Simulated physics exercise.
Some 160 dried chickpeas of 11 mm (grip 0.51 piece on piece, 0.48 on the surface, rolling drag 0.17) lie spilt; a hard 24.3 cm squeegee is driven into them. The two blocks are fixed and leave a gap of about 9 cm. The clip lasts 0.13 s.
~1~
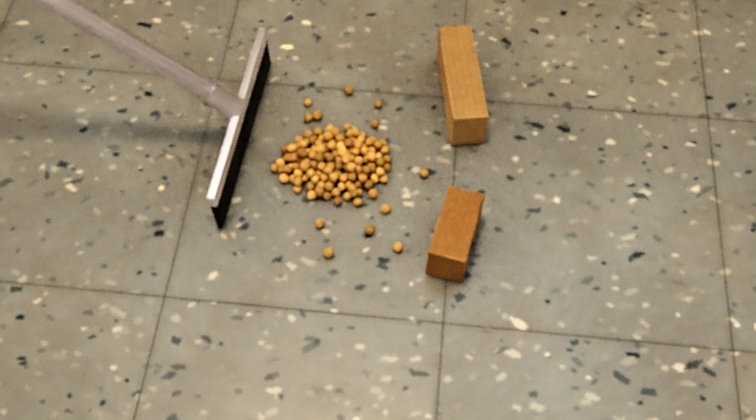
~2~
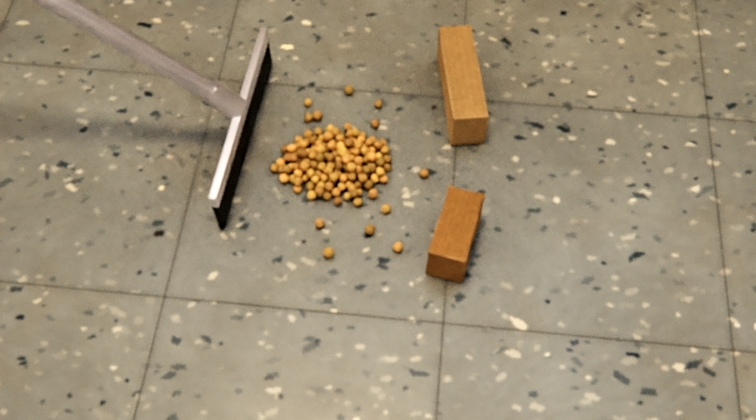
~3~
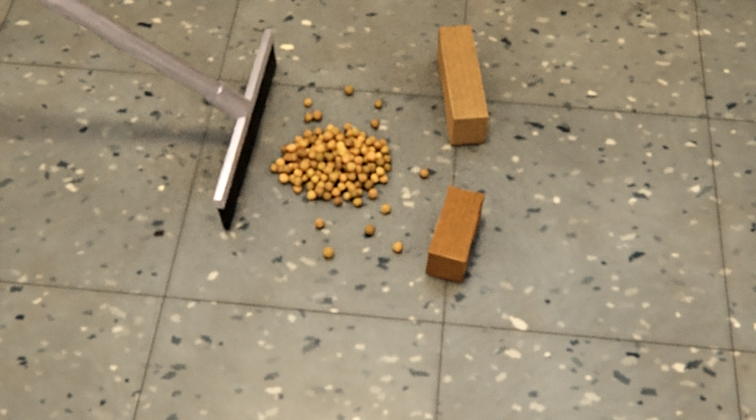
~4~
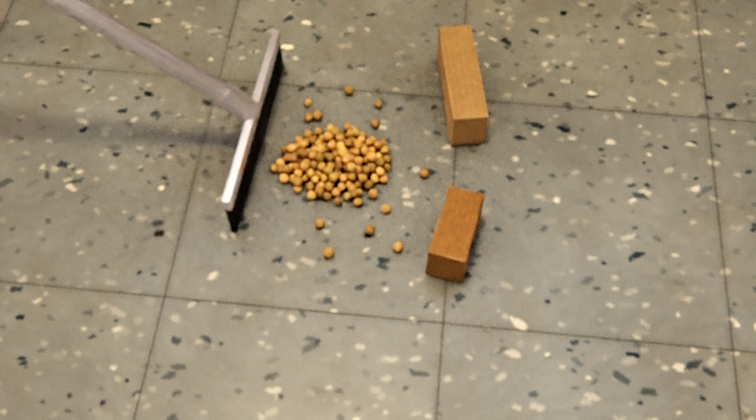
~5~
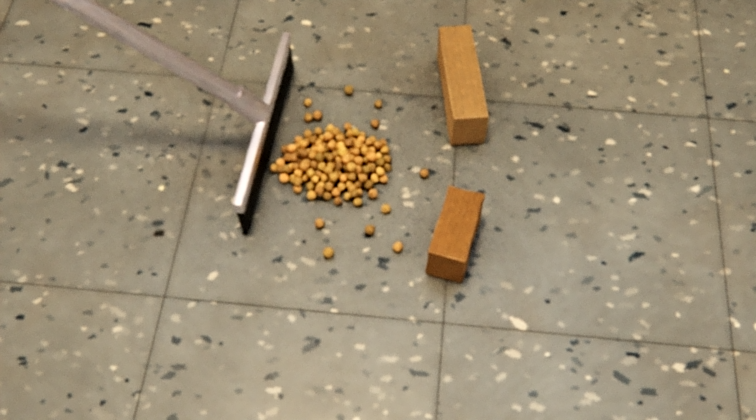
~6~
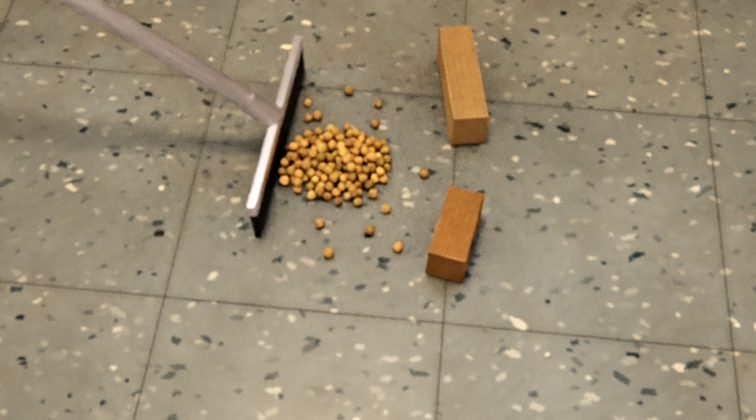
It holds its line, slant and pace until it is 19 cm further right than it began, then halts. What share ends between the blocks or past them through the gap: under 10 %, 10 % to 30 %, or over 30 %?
In or through the gap: Between.
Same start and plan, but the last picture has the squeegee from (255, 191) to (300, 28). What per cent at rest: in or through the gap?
Through 10.
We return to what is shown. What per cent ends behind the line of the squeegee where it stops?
Some 0 per cent.
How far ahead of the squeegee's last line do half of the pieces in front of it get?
Some 4 cm.
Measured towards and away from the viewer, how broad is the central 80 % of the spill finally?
Roughly 14 cm.
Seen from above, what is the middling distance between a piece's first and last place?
Roughly 14 cm.
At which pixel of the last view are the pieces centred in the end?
Around (434, 182).
Then, 0.18 s after the last picture, squeegee 15 cm from its start, spill 15 cm wide; held up before the blocks 100 %.
Then, 0.36 s after the last picture, squeegee 19 cm from its start, spill 19 cm wide; in or through the gap 20 %, held up before the blocks 75 %.
Then, 0.51 s after the last picture, squeegee 19 cm from its start, spill 20 cm wide; in or through the gap 25 %, round the near block 5 %, held up before the blocks 70 %.
In the end, in or through the gap 25 %, round the near block 5 %, round the far block 0 %, held up before the blocks 70 %.
